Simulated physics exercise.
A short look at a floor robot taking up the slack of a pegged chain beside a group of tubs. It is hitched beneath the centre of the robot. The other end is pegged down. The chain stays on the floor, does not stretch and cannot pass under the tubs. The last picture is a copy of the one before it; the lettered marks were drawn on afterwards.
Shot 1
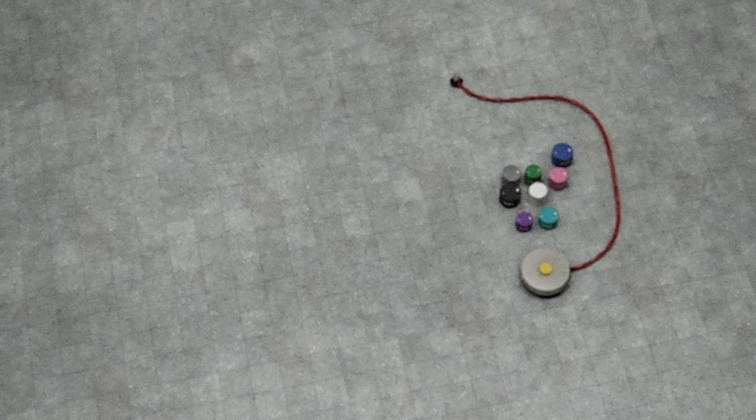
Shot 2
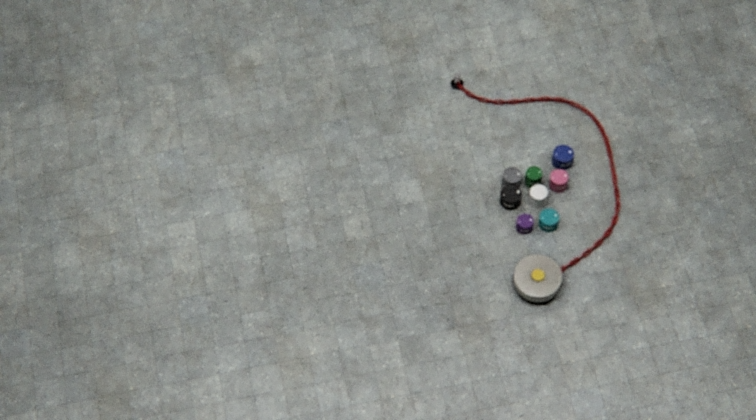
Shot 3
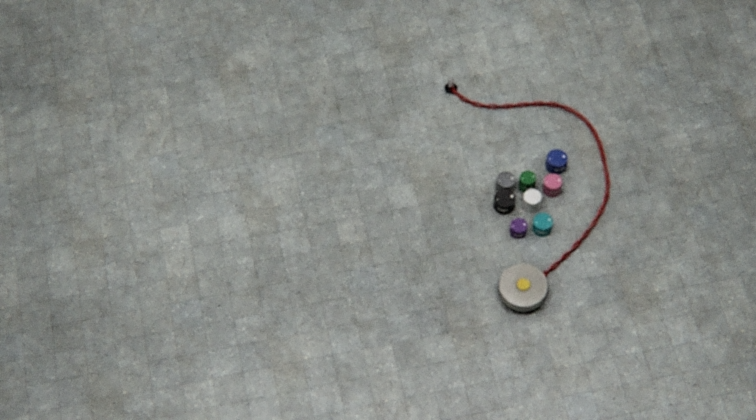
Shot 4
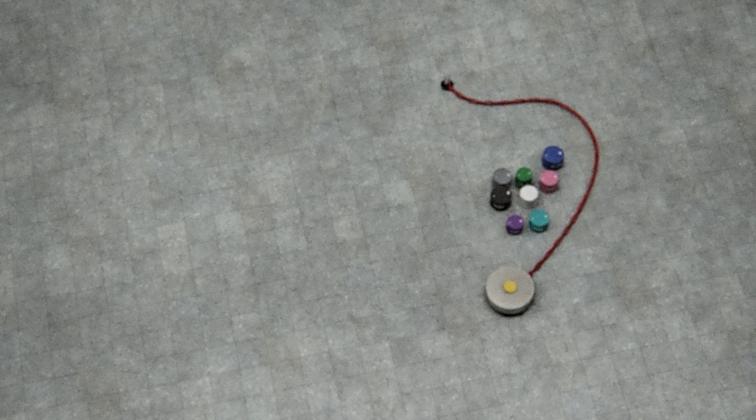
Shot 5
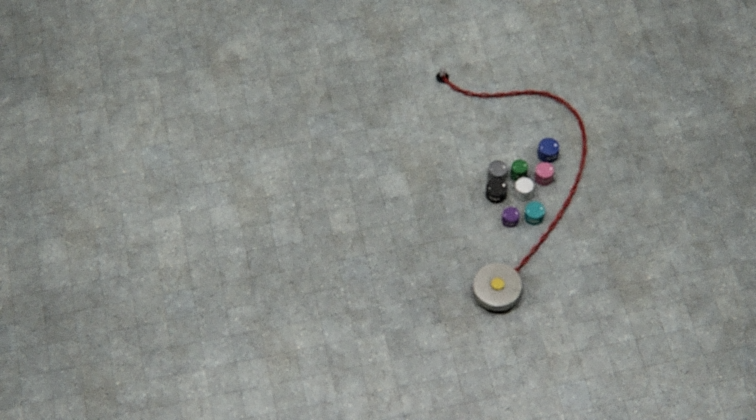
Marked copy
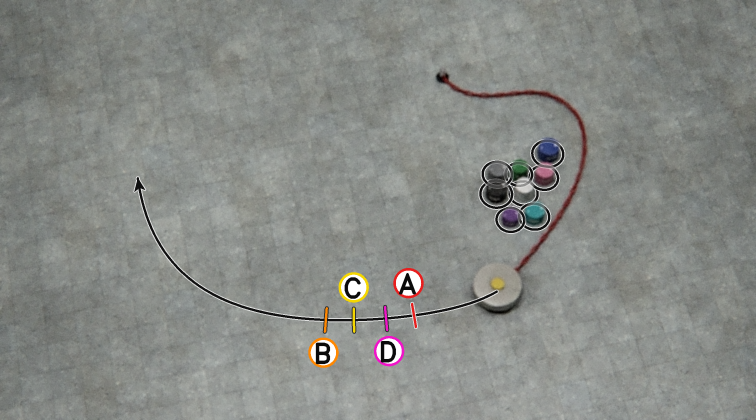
The round grey robot slides a short way left below the tubs, trailing a red chain.
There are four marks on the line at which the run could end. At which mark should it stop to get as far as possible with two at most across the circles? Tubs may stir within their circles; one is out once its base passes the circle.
The limit holds up to A.
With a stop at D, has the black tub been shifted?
No.
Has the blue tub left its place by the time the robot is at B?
Yes.
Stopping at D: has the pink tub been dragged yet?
Yes.
On the copy, A at (414, 315); B at (326, 320); C at (354, 320); D at (386, 318); the route from (497, 292) via (270, 314) to (138, 178).
On A. First, robot (471, 299).
Then, robot (440, 307).
Finally, robot (414, 312); turquoise tub (532, 212); blue tub (539, 154); one over the rings.
By contrast, B has eight over the rings; C has seven over the rings; D has three over the rings.
